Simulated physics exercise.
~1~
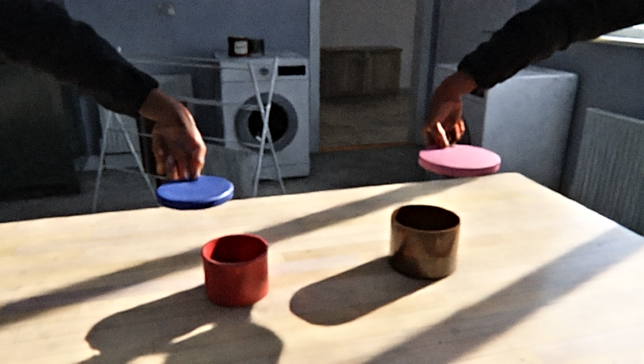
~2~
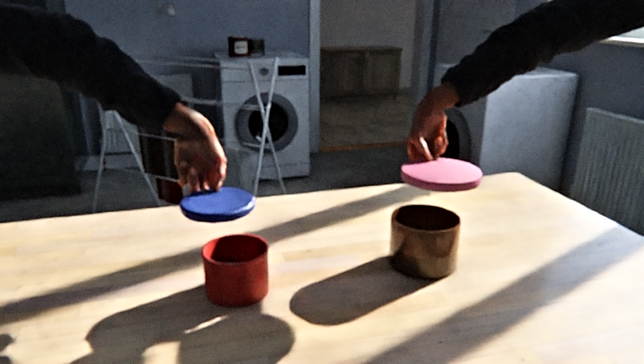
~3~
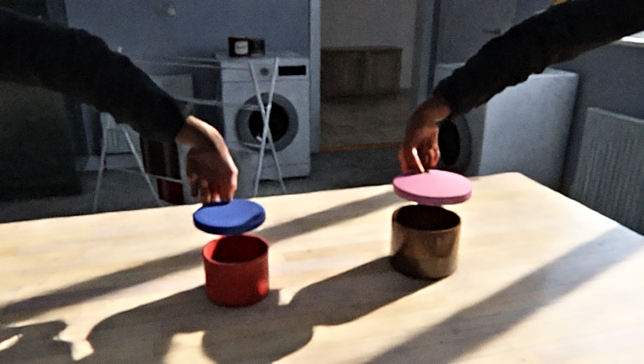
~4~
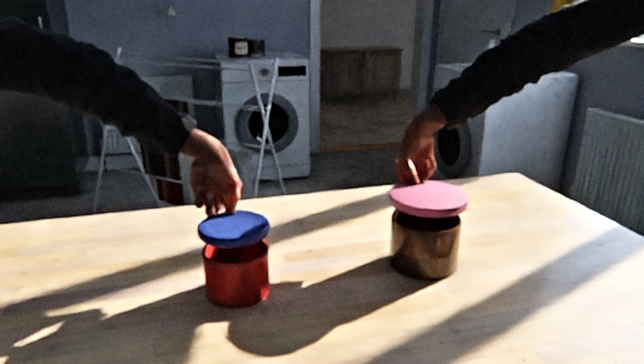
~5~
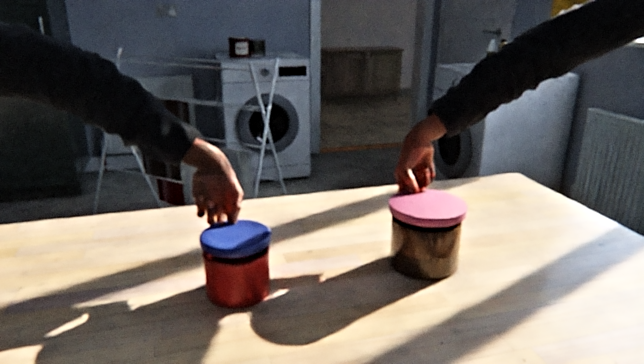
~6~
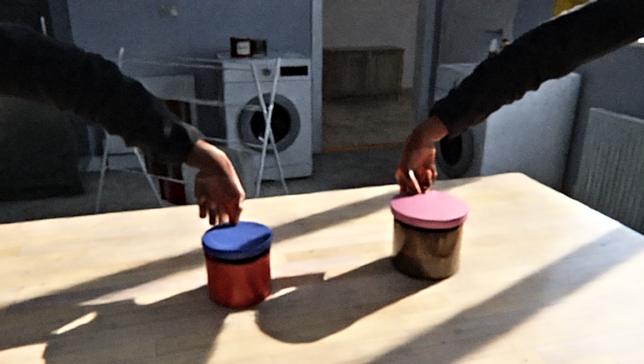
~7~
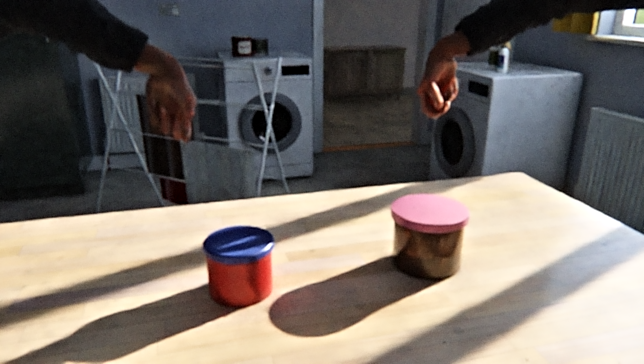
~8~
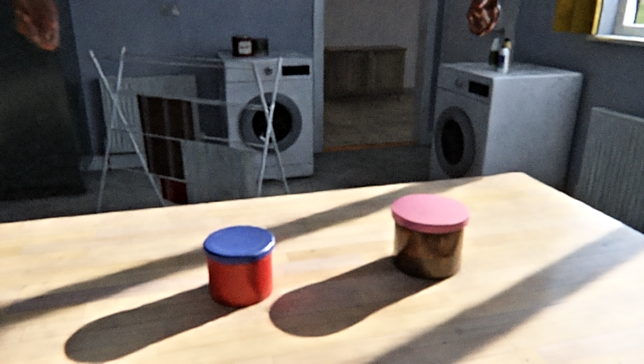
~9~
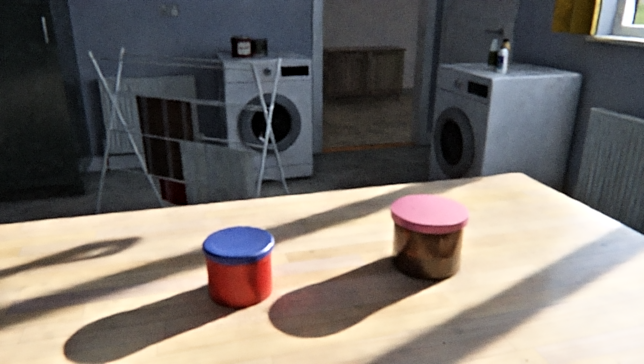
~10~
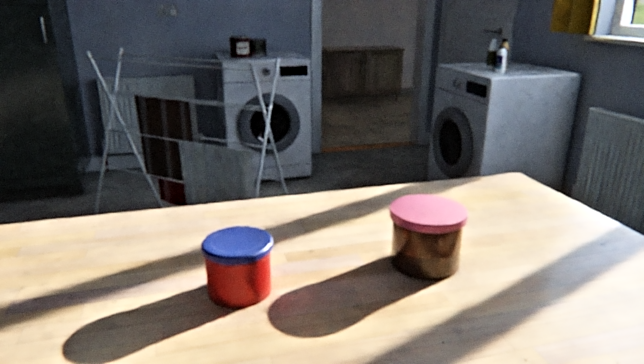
In a dim laundry room with washing machines and a drying rack, a slightly swaying camera looks down across a pale wooden table striped with sunlight and shadow. A red beaker stands left of centre, and a brown mug stands to its right. Two hands reach in from either side, the left holding a blue lid and the right a pink coaster above the open containers. They move inward and lower both discs onto the rims. The hands then let go and draw back out of view, leaving the blue lid covering the beaker and the pink coaster covering the mug, both still.
